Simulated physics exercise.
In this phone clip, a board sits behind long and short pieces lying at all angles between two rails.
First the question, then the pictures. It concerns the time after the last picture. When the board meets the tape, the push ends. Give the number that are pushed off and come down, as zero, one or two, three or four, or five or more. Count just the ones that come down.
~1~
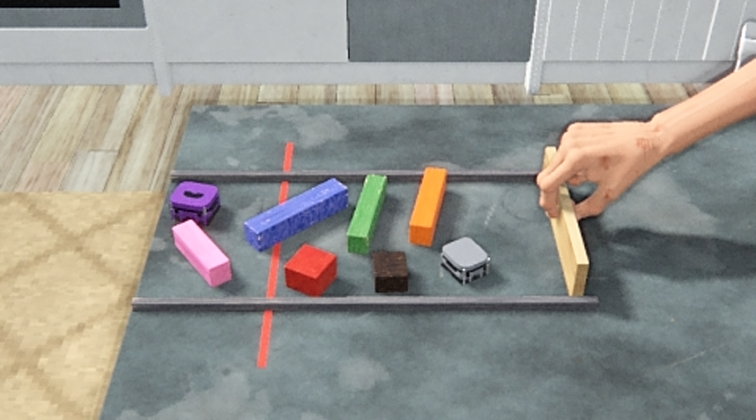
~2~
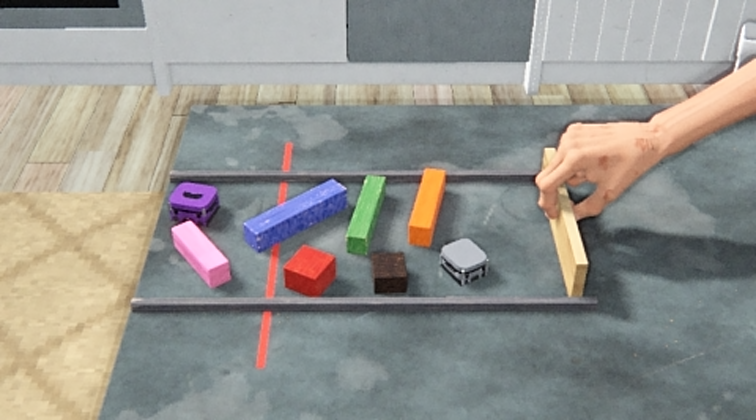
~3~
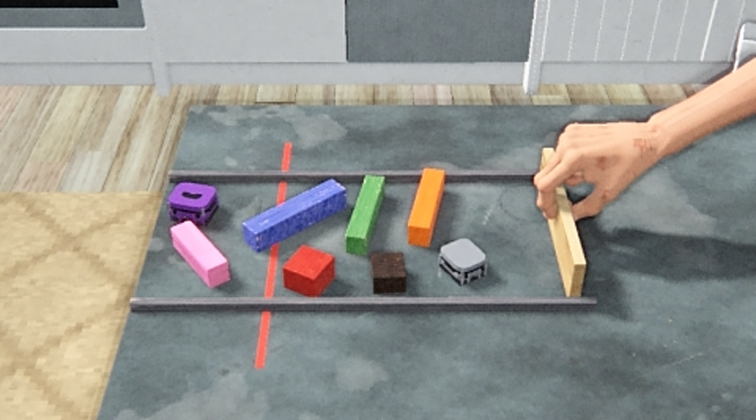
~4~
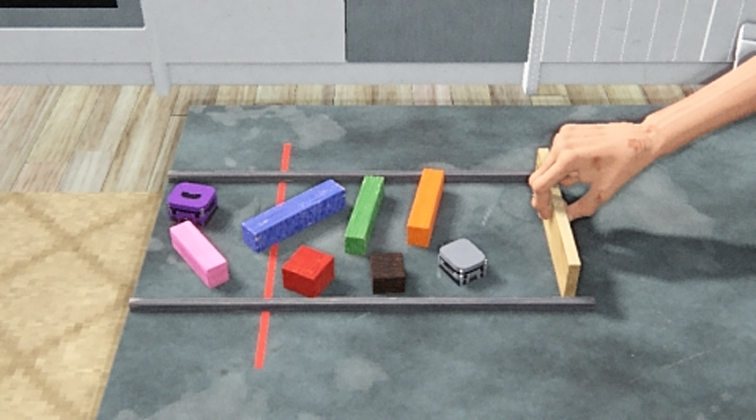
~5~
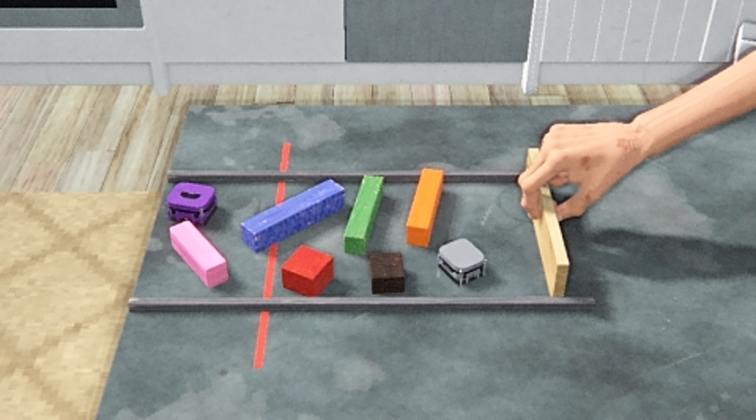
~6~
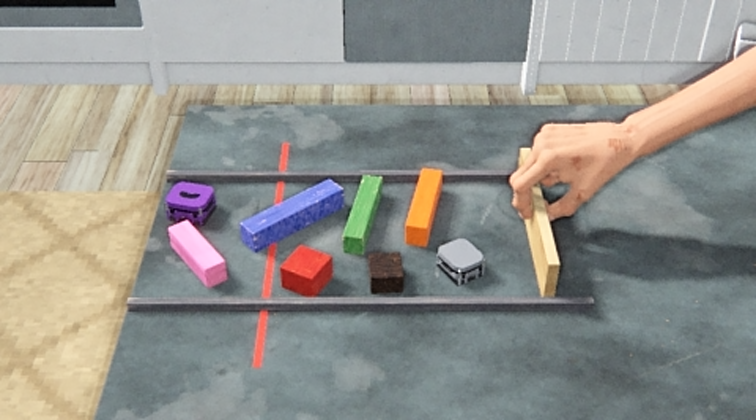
Zero come down.
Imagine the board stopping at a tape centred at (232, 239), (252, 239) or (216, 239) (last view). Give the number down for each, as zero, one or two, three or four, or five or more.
So, tape by tape, it's one to two, then zero, then one or two.
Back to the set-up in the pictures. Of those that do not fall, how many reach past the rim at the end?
Expected count: 0.
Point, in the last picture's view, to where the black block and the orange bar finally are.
The black block finishes at (247, 286); the orange bar finishes at (266, 207).
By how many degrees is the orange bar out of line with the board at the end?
Near 0 degrees.
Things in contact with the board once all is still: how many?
The count in contact is 3.
A little later, none off yet; purple case at rest near (191, 204); pink stick at rest near (197, 253); blue bar at rest near (294, 215).
Next, none off yet; purple case at rest near (191, 204); pink stick at rest near (197, 253); blue bar shifted a little near (265, 218).
When it is over, the number that fall off is zero.
